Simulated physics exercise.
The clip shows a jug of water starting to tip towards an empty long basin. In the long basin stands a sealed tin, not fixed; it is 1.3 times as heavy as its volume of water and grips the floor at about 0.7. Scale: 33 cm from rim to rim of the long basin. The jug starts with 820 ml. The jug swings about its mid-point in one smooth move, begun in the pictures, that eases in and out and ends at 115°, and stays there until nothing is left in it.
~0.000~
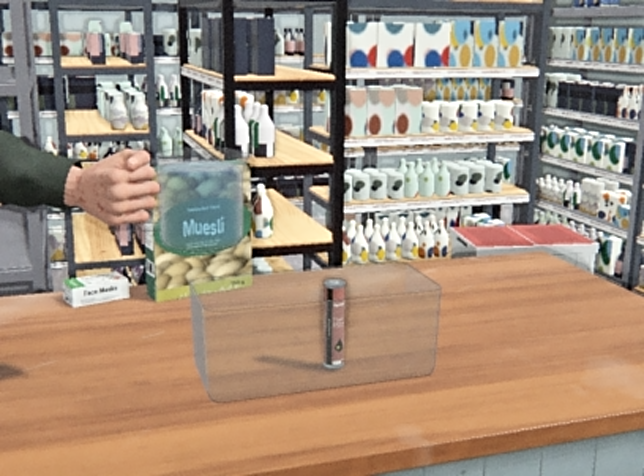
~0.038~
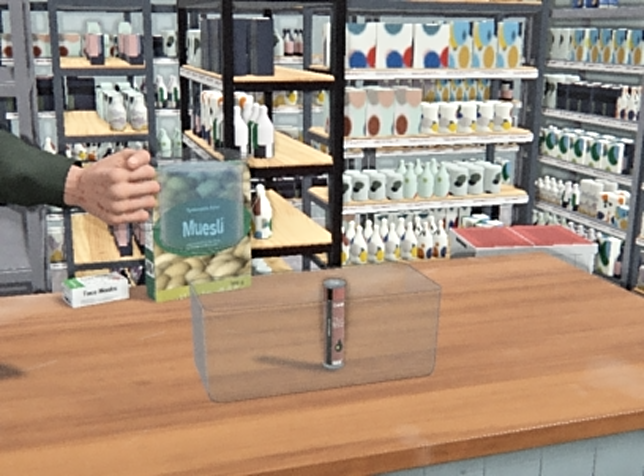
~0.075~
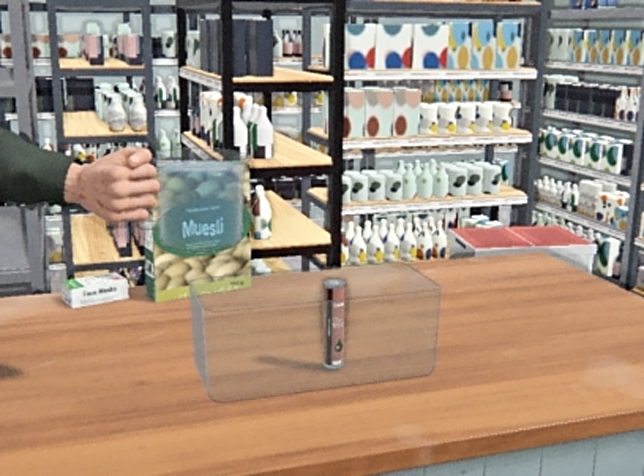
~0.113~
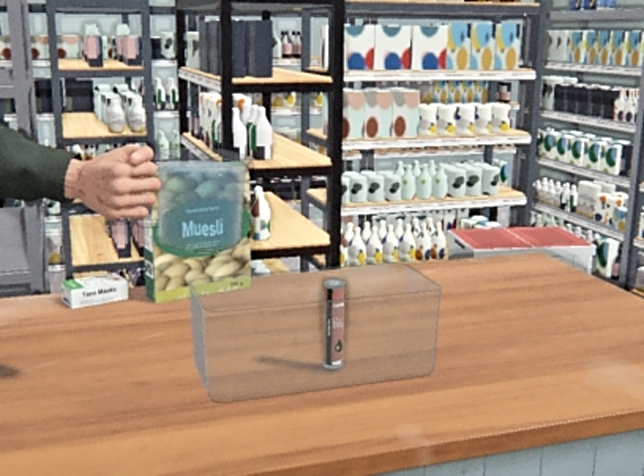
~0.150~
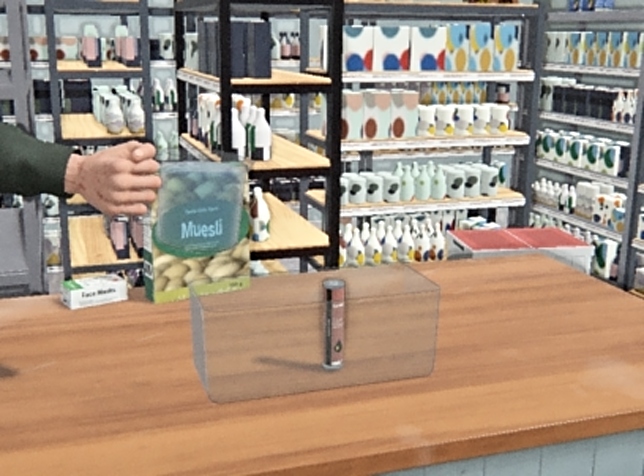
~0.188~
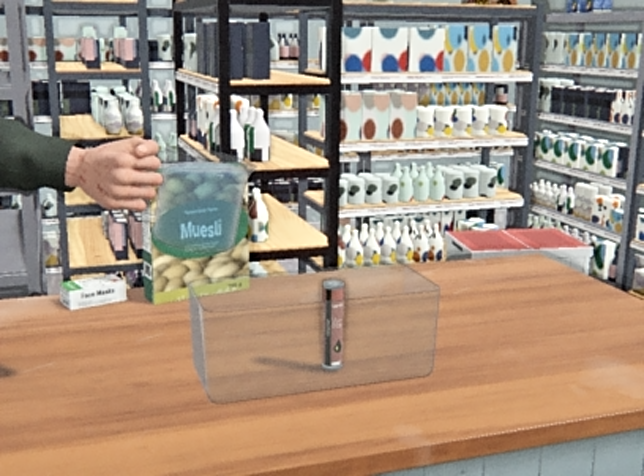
A hand-held muesli box shifts very slightly left behind a clear container on a counter.
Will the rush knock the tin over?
It stays up.
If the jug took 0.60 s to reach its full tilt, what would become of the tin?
Then it stays up.
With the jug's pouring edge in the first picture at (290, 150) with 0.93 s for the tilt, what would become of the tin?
Then it falls.
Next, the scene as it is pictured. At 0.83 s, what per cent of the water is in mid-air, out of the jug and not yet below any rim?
About 16 per cent.
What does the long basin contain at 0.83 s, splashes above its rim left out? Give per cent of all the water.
About 68 per cent.
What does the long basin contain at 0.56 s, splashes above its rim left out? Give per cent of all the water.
About 6 per cent.
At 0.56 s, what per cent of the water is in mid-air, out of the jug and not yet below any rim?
Some 18 per cent.
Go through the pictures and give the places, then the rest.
It leans 0°; its right rim is at (251, 153); the water meets the walls at (160, 169) and (240, 166); the long basin's rim runs from (197, 296) to (423, 276); the tin's top is at (335, 287), in the first picture.
It leans 0°; its right rim is at (251, 154); the water meets the walls at (160, 169) and (239, 166), in the second picture.
It leans 2°; its right rim is at (252, 155); the water meets the walls at (160, 168) and (240, 167), in the third picture.
It leans 4°; its right rim is at (253, 157); the water meets the walls at (162, 168) and (241, 167), in the fourth picture.
It leans 7°; its right rim is at (255, 161); the water meets the walls at (162, 170) and (242, 167), in the fifth picture.
It leans 11°; its right rim is at (257, 165); the water meets the walls at (164, 170) and (245, 169), in the sixth picture.
By 0.56 s the tilt is 76° and 75 per cent is still to pour; the tin stands where it began.
By 0.83 s the tilt is 112° and 16 per cent is still to pour; the tin stands where it began.
By 1.12 s the tilt is 115° and 0 per cent is still to pour; the tin stands where it began.
By 1.43 s the tilt is 115° and 0 per cent is still to pour; the tin stands where it began.
At rest the tin stands where it began.
